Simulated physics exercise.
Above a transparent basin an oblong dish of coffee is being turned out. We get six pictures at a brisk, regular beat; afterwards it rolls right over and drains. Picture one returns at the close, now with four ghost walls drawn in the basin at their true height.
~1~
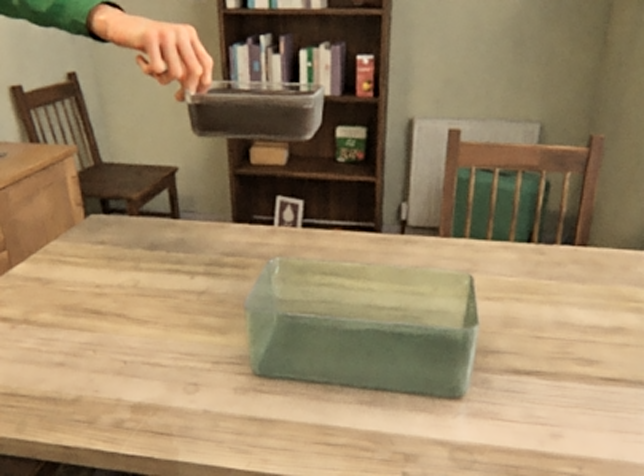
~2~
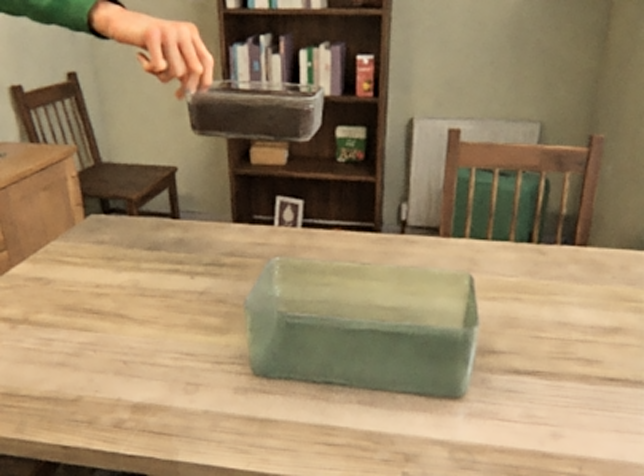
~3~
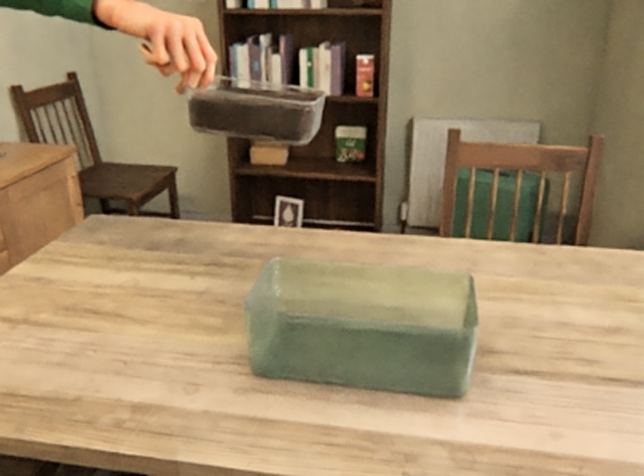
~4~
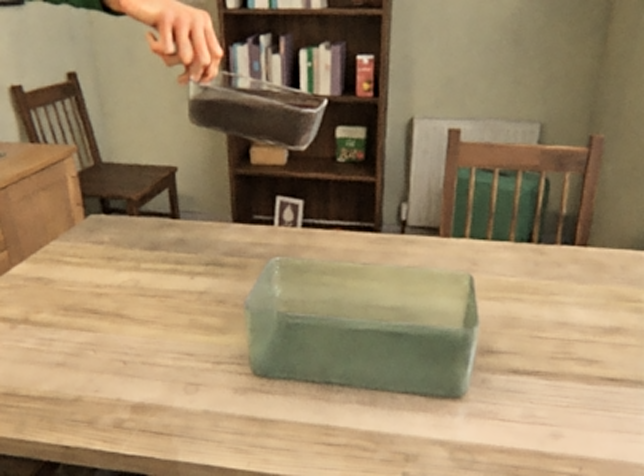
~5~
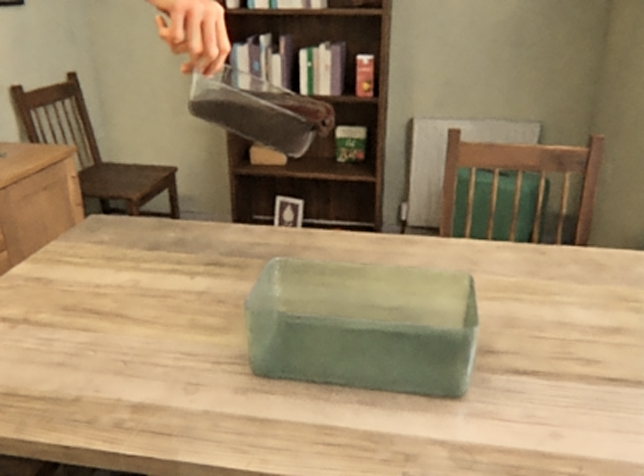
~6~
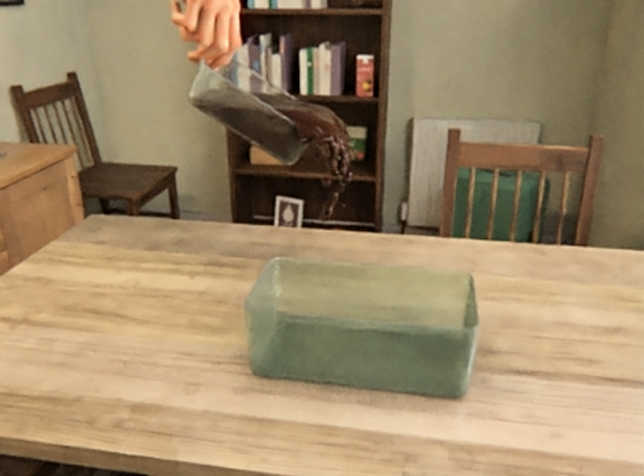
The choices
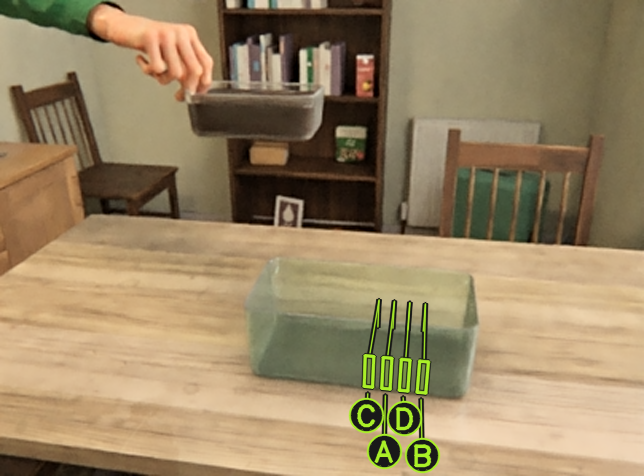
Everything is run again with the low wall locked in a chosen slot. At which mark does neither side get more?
Choose A.
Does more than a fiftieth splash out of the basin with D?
Yes, it does.
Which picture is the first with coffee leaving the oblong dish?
In picture 4.
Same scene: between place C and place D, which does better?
That is place C.
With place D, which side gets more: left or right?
More ends on the left.
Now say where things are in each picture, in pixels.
Upright, lip at (318, 90); basin from (251, 370) to (468, 394); nothing has left yet.
Upright, lip at (318, 92); nothing has left yet.
Tipped about 6°, lip at (319, 96); nothing has left yet.
Tipped about 12°, lip at (321, 104); coffee is over the lip, down to (321, 104).
Tipped about 21°, lip at (321, 114); coffee is over the lip, down to (327, 131).
Tipped about 31°, lip at (320, 126); coffee is over the lip, down to (328, 212).
On the marked copy, A at (385, 395); B at (421, 399); C at (367, 393); D at (403, 397).
Choosing A, about 51 % ends left of the wall and 43 % right of it; 5 % is lost outside.
Choosing B, about 92 % ends left of the wall and 3 % right of it; 5 % is lost outside.
Choosing C, about 32 % ends left of the wall and 62 % right of it; 6 % is lost outside.
Choosing D, about 89 % ends left of the wall and 5 % right of it; 7 % is lost outside.
